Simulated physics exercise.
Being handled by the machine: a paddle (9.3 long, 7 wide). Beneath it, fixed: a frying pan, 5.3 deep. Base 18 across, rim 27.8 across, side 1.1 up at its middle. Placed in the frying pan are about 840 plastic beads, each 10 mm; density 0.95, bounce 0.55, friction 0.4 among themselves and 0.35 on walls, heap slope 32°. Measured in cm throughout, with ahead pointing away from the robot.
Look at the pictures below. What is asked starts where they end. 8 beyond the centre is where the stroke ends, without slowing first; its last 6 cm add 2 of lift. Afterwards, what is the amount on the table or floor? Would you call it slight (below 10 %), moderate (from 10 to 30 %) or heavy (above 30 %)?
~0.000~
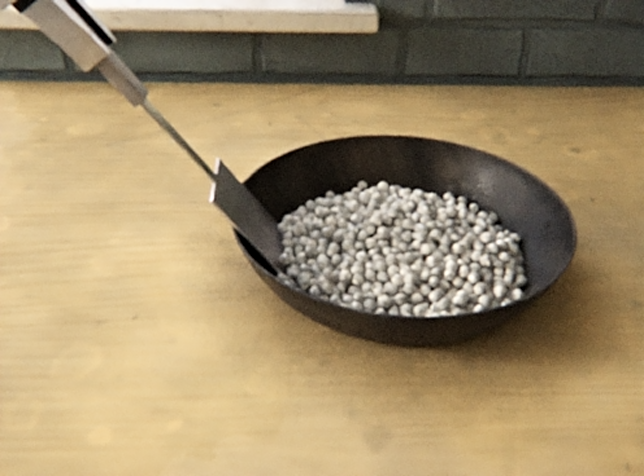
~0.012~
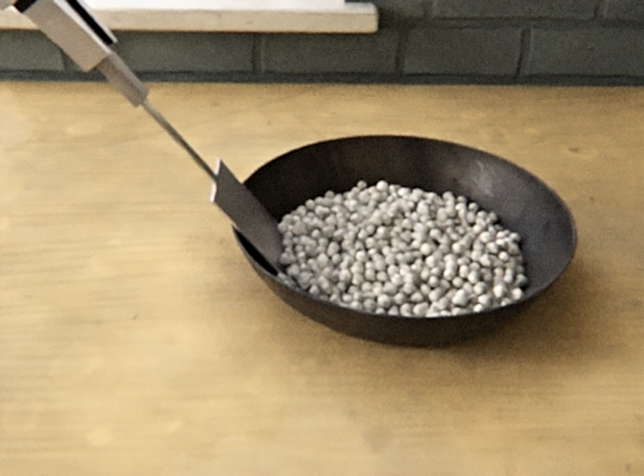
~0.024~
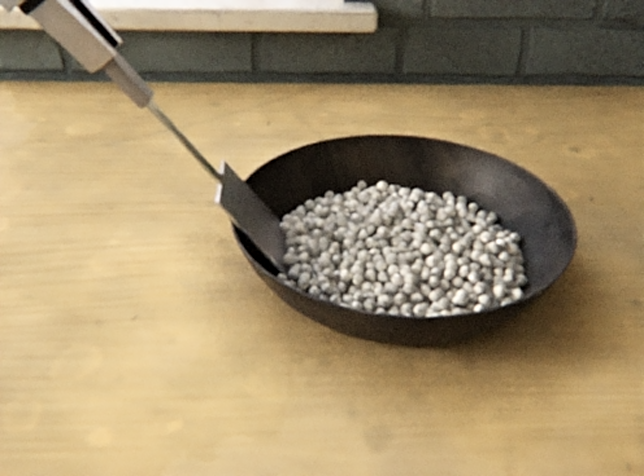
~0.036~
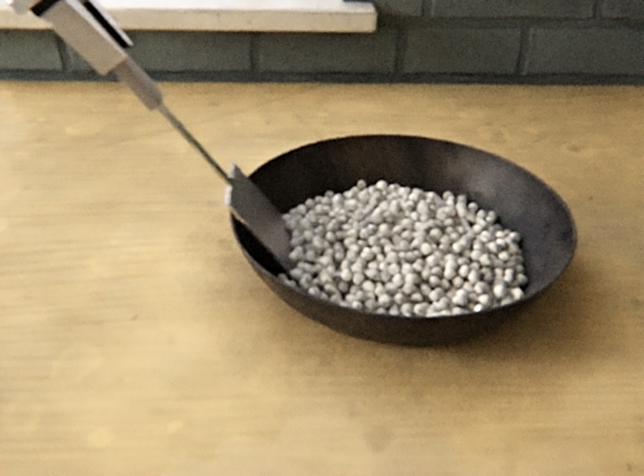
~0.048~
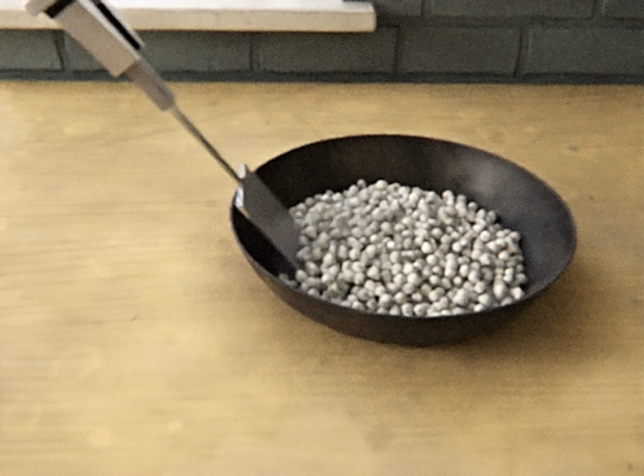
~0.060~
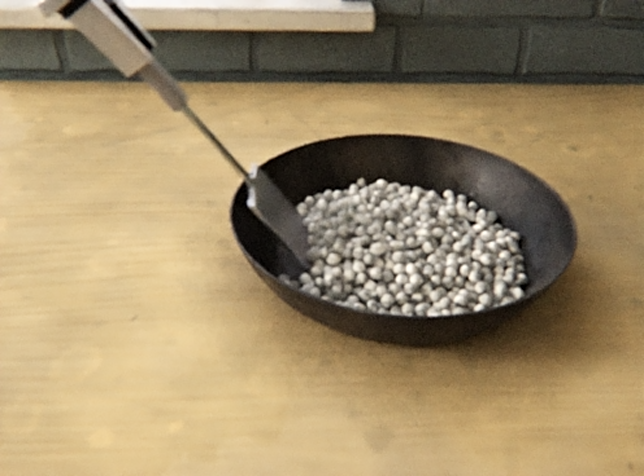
I would call it slight.
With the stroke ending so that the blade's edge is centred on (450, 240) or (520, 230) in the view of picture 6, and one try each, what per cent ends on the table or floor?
First try about 0 percent, second about 15 percent.
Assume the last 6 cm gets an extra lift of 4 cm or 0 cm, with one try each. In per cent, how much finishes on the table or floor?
First try about 5 %, second try about 0 %.
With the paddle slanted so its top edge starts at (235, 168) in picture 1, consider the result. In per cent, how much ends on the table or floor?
Spill: Approx. 5 per cent.
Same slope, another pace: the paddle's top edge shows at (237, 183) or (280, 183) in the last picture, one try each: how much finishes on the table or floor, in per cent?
Try one roughly 0 per cent; try two roughly 15 per cent.
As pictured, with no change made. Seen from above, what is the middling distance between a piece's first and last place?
Around 3 cm, measured level.
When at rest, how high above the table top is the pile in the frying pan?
Some 6.0 cm.
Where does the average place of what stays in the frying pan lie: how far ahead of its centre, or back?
It sits near 4.0 centimetres ahead of centre.
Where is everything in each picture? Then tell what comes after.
The first picture shows paddle top edge at (215, 179), sloping 53°; upper third of the load around (397, 244), from x 280 to 520, top at y 185; 838 in the frying pan.
The second picture shows paddle top edge at (215, 179), sloping 53°; upper third of the load around (397, 244), from x 280 to 520, top at y 185.
The third picture shows paddle top edge at (220, 180), sloping 53°; upper third of the load around (394, 244), from x 280 to 520, top at y 185.
The fourth picture shows paddle top edge at (230, 182), sloping 53°; upper third of the load around (391, 243), from x 280 to 520, top at y 185.
The fifth picture shows paddle top edge at (241, 183), sloping 53°; upper third of the load around (389, 241), from x 285 to 520, top at y 185.
The sixth picture shows paddle top edge at (252, 183), sloping 53°; upper third of the load around (387, 240), from x 285 to 520, top at y 185; 838 in the frying pan.
After 0.13 s, sloping 53°, highest piece 6 above the table; 838 in the frying pan.
After 0.20 s, sloping 53°, highest piece 6 above the table; 838 in the frying pan.
After 0.43 s, sloping 53°, highest piece 6 above the table; 820 in the frying pan, 15 on the table or floor, 3 on the blade or in flight.
After 1.48 s, sloping 53°, highest piece 6 above the table; 820 in the frying pan, 18 on the table or floor.
At rest, 820 in the frying pan, 18 on the table or floor. That is 2 % on the table or floor.
